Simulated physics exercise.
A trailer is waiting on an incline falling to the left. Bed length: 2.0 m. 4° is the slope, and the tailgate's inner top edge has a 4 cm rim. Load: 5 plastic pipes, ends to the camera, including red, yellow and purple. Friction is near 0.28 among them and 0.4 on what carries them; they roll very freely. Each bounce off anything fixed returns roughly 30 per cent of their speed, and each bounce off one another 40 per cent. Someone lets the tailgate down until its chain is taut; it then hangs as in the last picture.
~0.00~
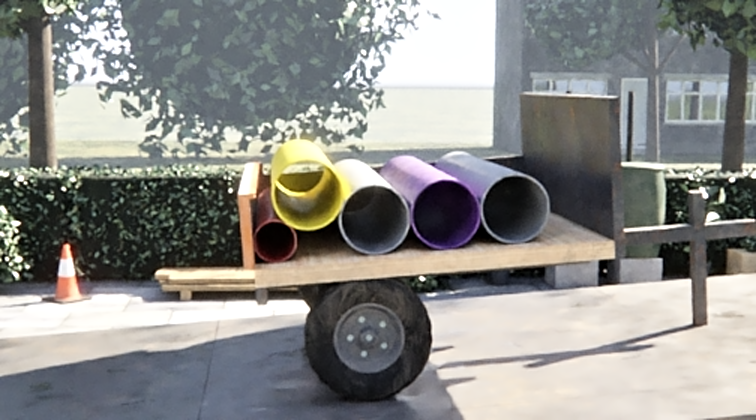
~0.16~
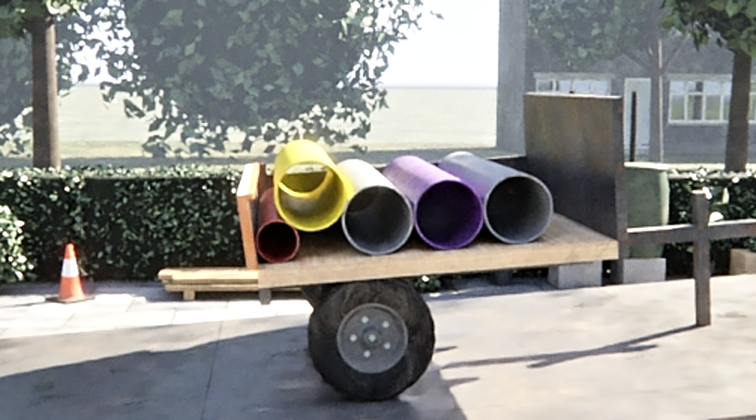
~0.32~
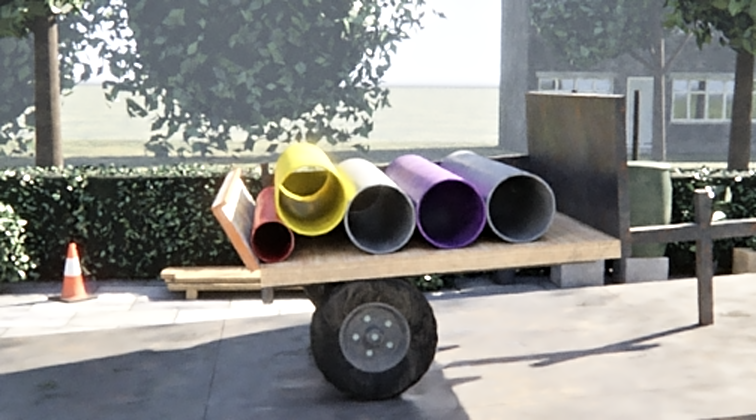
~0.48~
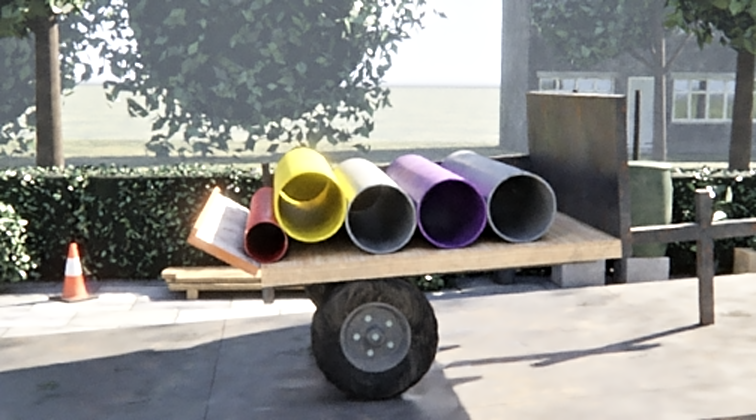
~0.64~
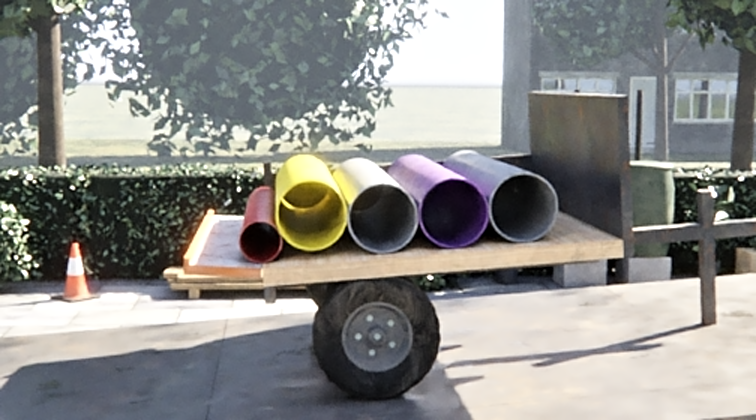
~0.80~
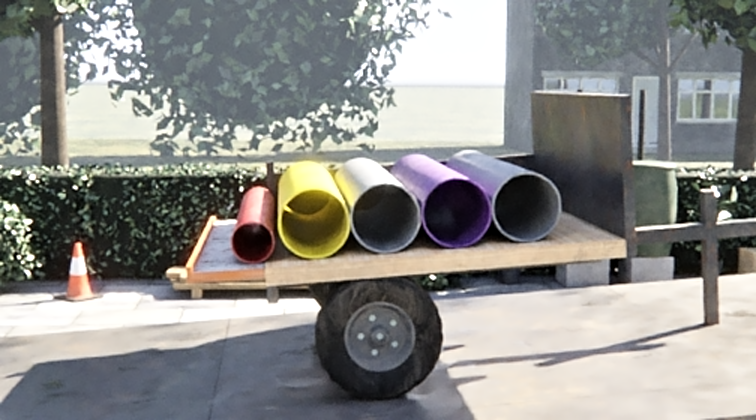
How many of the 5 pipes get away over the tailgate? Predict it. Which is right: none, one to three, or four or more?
The right one is none.
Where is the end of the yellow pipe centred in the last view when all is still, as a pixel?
Roughly (263, 228).
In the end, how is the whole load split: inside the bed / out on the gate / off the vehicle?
That gives 4, then 1, then 0.
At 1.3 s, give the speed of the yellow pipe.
I'd put it near 0.1 m/s.
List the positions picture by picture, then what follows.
In the first frame, red at (275, 242), yellow at (308, 195), purple at (446, 214); gate 86° above level, tip at (244, 197); 4 of the 5 make up the bottom layer on the bed.
In the second frame, red at (277, 242), yellow at (311, 195), purple at (449, 214); gate 82° above level, tip at (242, 198).
In the third frame, red at (272, 242), yellow at (312, 200), purple at (451, 214); gate 60° above level, tip at (218, 208).
In the fourth frame, red at (266, 242), yellow at (311, 207), purple at (452, 213); gate 29° above level, tip at (193, 238).
In the fifth frame, red at (261, 242), yellow at (312, 215), purple at (454, 213); gate 4° above level, tip at (188, 269).
In the sixth frame, red at (252, 243), yellow at (314, 224), purple at (457, 213); gate 3° below level, tip at (191, 278).
After 1.3 s, red is on the gate, 30 cm past the hinge, rolling left; yellow is on the bed, 25 cm short of the hinge, rolling left; purple is on the bed, 105 cm short of the hinge, rolling left; 0 out so far.
After 1.8 s, red is on the gate, 25 cm past the hinge, rolling right; yellow is on the bed, 15 cm short of the hinge, rolling left; purple is on the bed, 95 cm short of the hinge, rolling left; 0 out so far.
At rest (2.4 s), red is on the gate, 30 cm past the hinge; yellow is on the bed, 5 cm short of the hinge; purple is on the bed, 80 cm short of the hinge; 0 out so far.
